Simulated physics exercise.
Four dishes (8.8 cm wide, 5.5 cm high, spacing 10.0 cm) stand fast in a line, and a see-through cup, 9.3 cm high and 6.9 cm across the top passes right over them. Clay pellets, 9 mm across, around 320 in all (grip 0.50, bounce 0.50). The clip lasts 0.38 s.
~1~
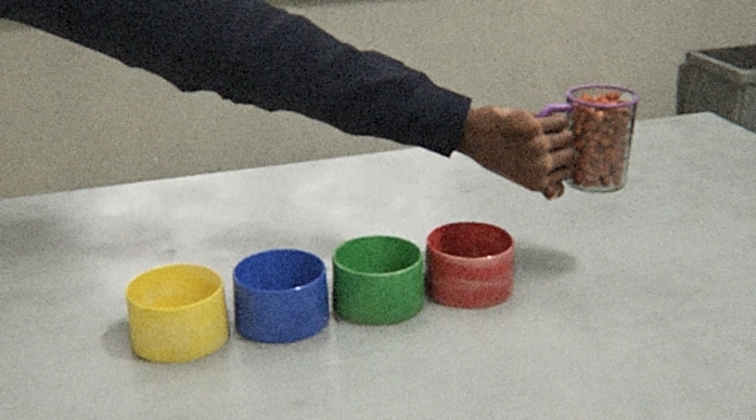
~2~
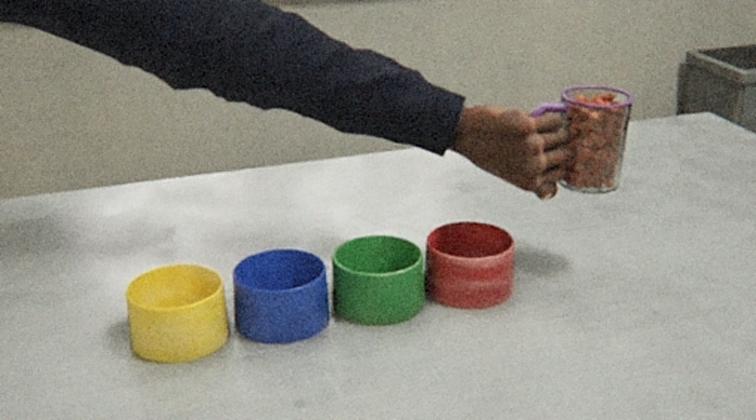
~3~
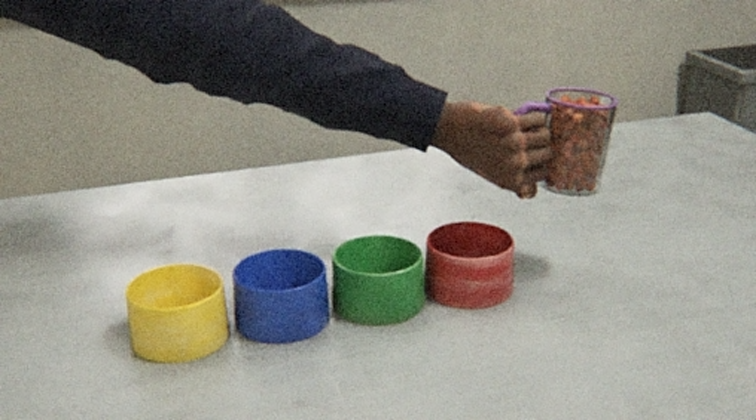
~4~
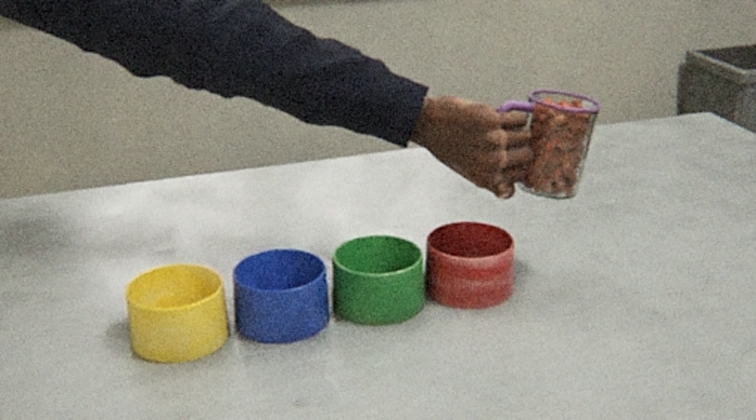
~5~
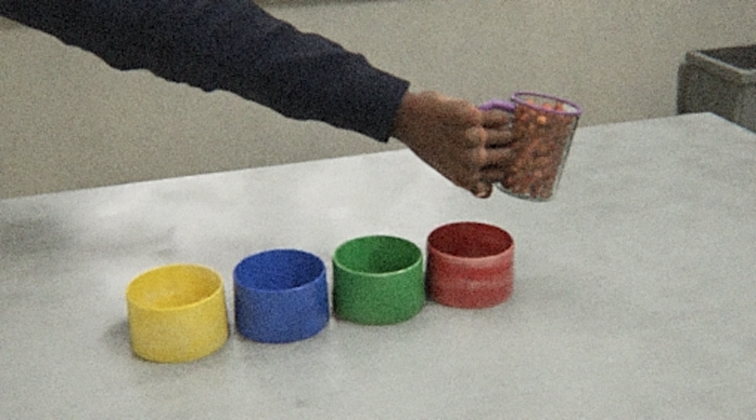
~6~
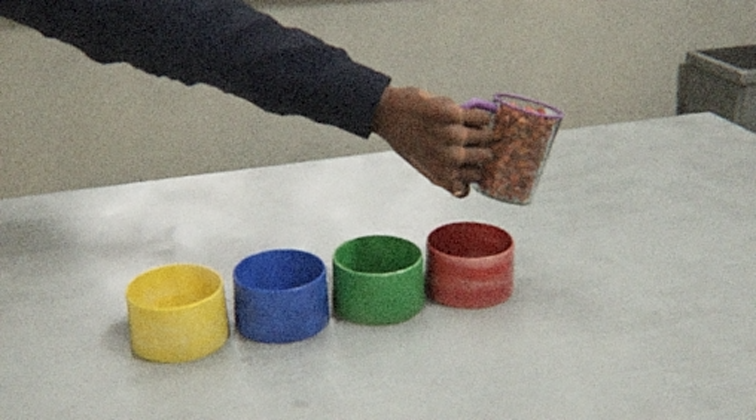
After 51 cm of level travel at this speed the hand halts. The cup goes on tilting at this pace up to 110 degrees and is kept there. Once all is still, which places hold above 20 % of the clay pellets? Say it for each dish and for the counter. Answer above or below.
Red dish: Below; blue dish: Below; green dish: Below; yellow dish: Above; on the counter: Below.
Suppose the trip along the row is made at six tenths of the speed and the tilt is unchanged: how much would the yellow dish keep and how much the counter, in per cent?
In that case yellow 30, counter 10.
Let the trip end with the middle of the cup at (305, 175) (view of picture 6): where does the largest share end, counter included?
The winner: Green.
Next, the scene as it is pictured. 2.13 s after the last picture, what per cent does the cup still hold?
Roughly 40 per cent.
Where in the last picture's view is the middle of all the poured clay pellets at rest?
Around (177, 308).
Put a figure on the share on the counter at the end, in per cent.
Some 0 per cent.
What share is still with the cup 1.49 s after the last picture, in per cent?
Roughly 95 per cent.
Then, 0.89 s after the last picture, tilt 59 degrees; cup holds 100 %.
Then, 1.49 s after the last picture, tilt 89 degrees; cup holds 95 %, yellow 5 %.
Then, 2.13 s after the last picture, tilt 110 degrees; cup holds 40 %, yellow 60 %.
In the end, red 0 %, blue 0 %, green 0 %, yellow 100 %, counter 0 %.
